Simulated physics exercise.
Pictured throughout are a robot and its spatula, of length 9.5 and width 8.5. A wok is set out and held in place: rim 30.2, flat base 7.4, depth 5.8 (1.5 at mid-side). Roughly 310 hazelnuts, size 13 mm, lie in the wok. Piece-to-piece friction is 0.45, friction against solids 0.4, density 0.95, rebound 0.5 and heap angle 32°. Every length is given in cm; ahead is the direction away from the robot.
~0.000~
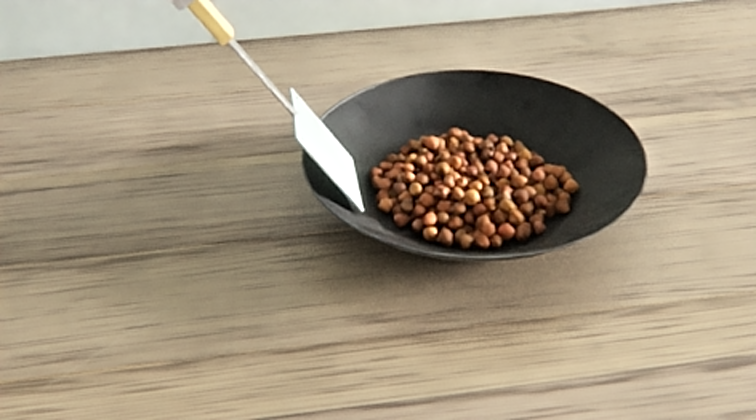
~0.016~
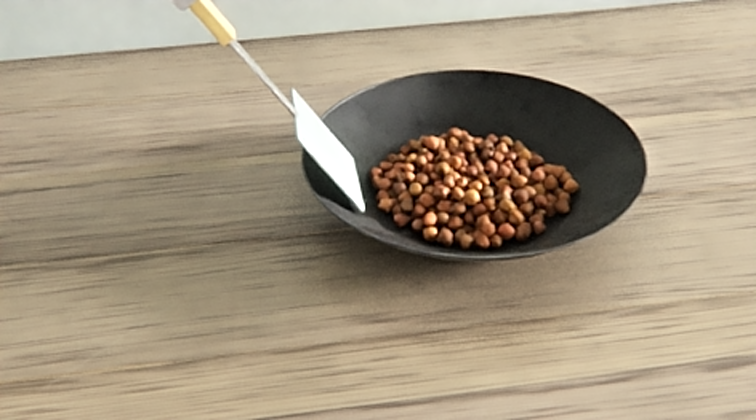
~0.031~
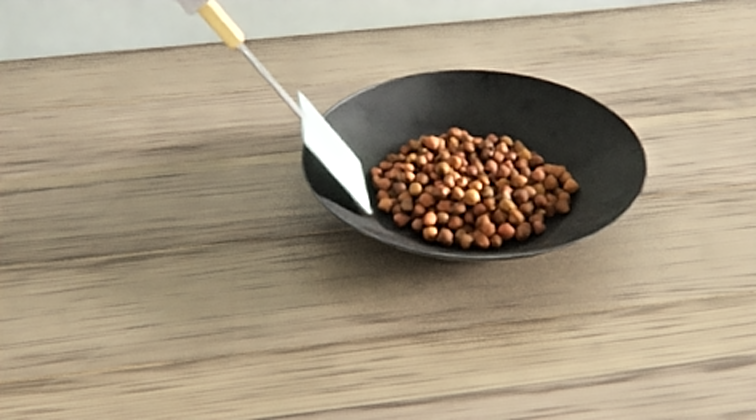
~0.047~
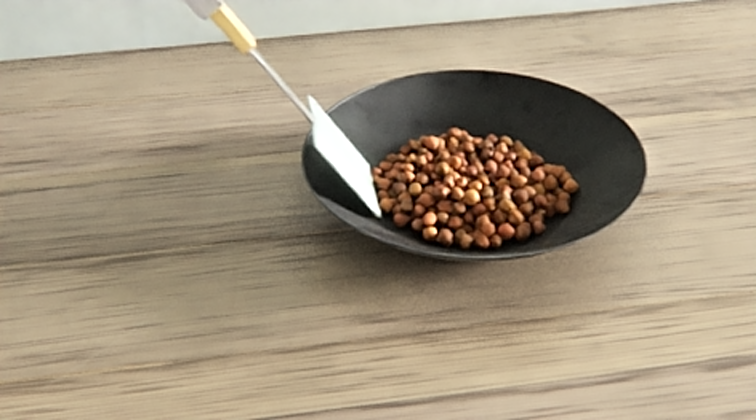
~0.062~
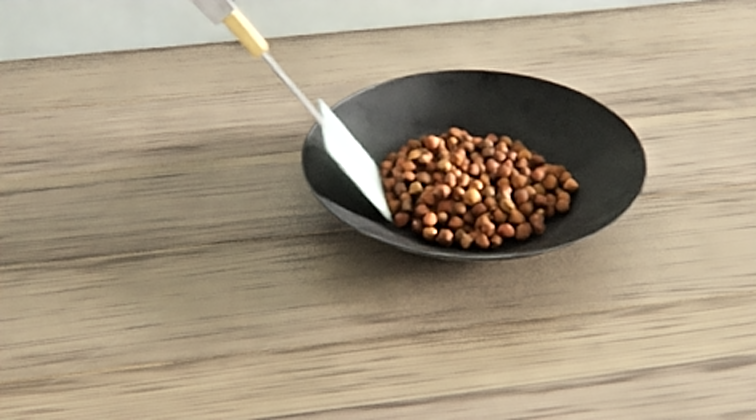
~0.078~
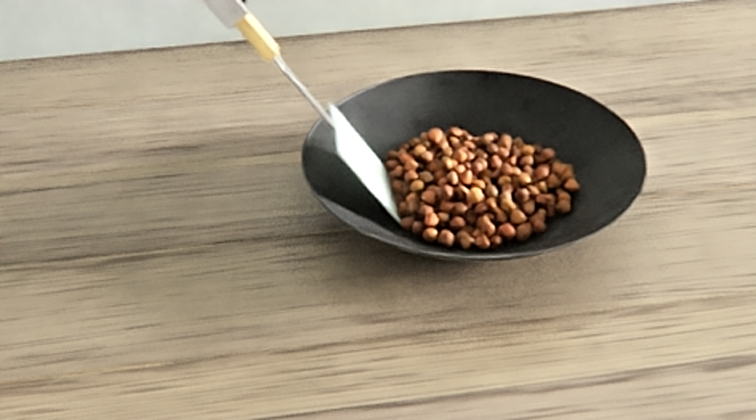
A white spatula with a yellow-collared handle, held from beyond the upper left edge, slides a short way rightward and slightly down inside a black wok, its blade pressing into the near-left edge of a heap of reddish-brown hazelnuts. The nuts it touches shift slightly rightward, while the rest barely move. The wok stays still right of centre on a grey-brown wood-grain surface, seen from above at an angle by an unmoving camera.
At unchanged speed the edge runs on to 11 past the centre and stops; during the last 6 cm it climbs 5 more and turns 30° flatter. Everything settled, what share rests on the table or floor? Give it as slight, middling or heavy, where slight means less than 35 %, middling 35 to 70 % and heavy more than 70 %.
Slight.
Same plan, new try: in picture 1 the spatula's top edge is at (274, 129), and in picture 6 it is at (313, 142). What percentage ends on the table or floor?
Roughly 25 percent ends up there.
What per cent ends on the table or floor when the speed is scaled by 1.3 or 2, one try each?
About 30 and 45 per cent.
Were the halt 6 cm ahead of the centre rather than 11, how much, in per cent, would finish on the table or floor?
About 0 %.
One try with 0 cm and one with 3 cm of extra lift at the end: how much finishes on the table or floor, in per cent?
20 and 25 %.
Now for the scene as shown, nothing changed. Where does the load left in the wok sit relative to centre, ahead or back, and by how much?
Roughly 4.0 centimetres ahead.
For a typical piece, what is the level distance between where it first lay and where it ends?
It comes to some 6 cm.
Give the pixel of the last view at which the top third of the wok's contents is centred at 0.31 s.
I'd put it close to (587, 146).
After 0.20 s, sloping 58°, highest piece 6 above the table; 308 in the wok.
After 0.31 s, sloping 51°, highest piece 7 above the table; 307 in the wok, 1 on the blade or in flight.
After 0.57 s, sloping 28°, highest piece 8 above the table; 240 in the wok, 47 on the table or floor, 21 on the blade or in flight.
After 1.62 s, sloping 28°, highest piece 5 above the table; 239 in the wok, 69 on the table or floor.
At rest, 239 in the wok, 69 on the table or floor. That is 22 % on the table or floor.
